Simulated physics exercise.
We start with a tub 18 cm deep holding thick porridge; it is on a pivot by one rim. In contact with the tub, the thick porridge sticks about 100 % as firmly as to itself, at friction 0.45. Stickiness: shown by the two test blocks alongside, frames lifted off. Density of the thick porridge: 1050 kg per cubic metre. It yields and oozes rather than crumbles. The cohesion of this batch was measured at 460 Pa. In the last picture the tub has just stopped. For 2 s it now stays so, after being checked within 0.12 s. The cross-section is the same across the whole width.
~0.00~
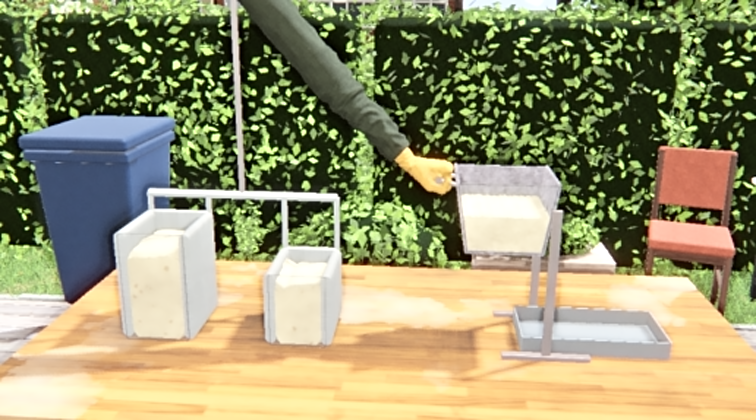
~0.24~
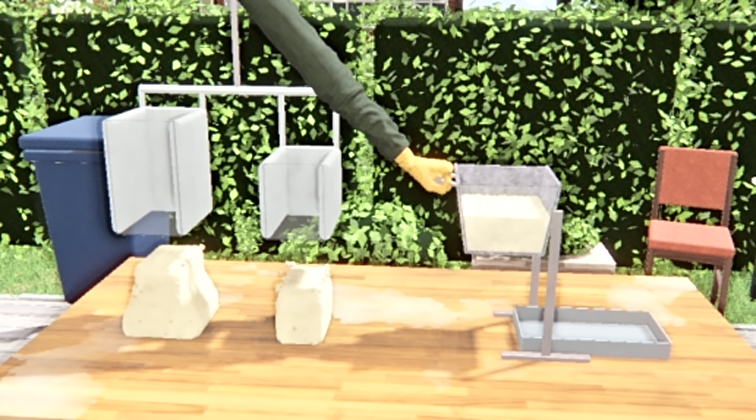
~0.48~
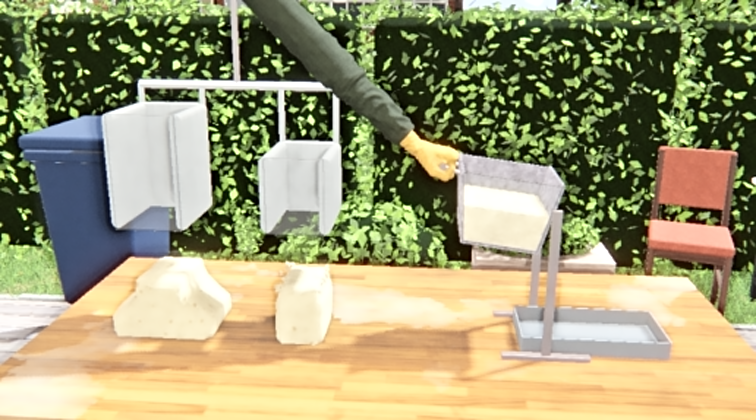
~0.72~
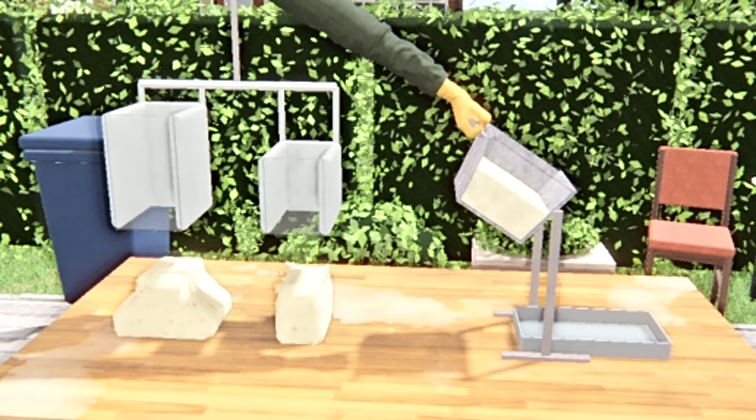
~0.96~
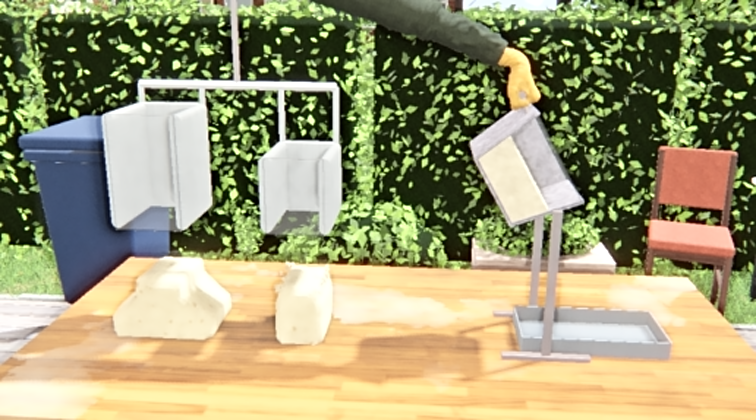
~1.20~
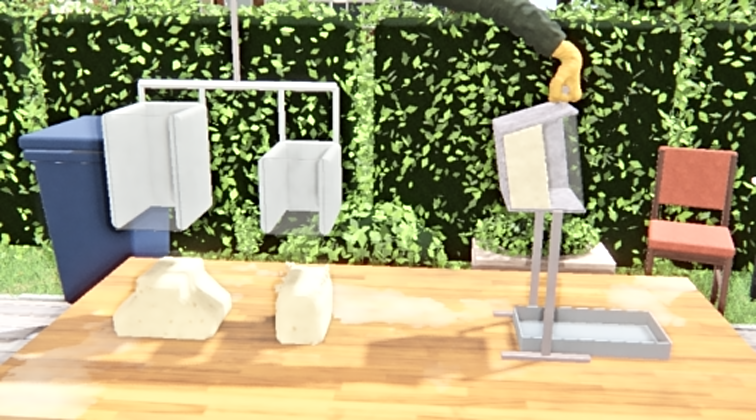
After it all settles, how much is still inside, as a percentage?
Roughly 100 % is still inside.
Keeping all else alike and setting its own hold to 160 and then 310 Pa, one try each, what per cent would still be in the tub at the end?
Expect about 65 in a hundred, then about 100 in a hundred.
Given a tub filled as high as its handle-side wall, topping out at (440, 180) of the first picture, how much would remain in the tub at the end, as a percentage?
That would leave about 100 % in the tub.
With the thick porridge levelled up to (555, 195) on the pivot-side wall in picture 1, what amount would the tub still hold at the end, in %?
About 75 %.
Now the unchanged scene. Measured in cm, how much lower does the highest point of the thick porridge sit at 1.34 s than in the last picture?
About 0 cm.
By 1.34 s, the tub is at 80 degrees and holds 100 %.
By 1.51 s, the tub is at 80 degrees and holds 100 %.
By 1.68 s, the tub is at 80 degrees and holds 100 %.
By 1.85 s, the tub is at 80 degrees and holds 100 %.
By 3.20 s, at the end, the tub is at 80 degrees and holds 100 %.
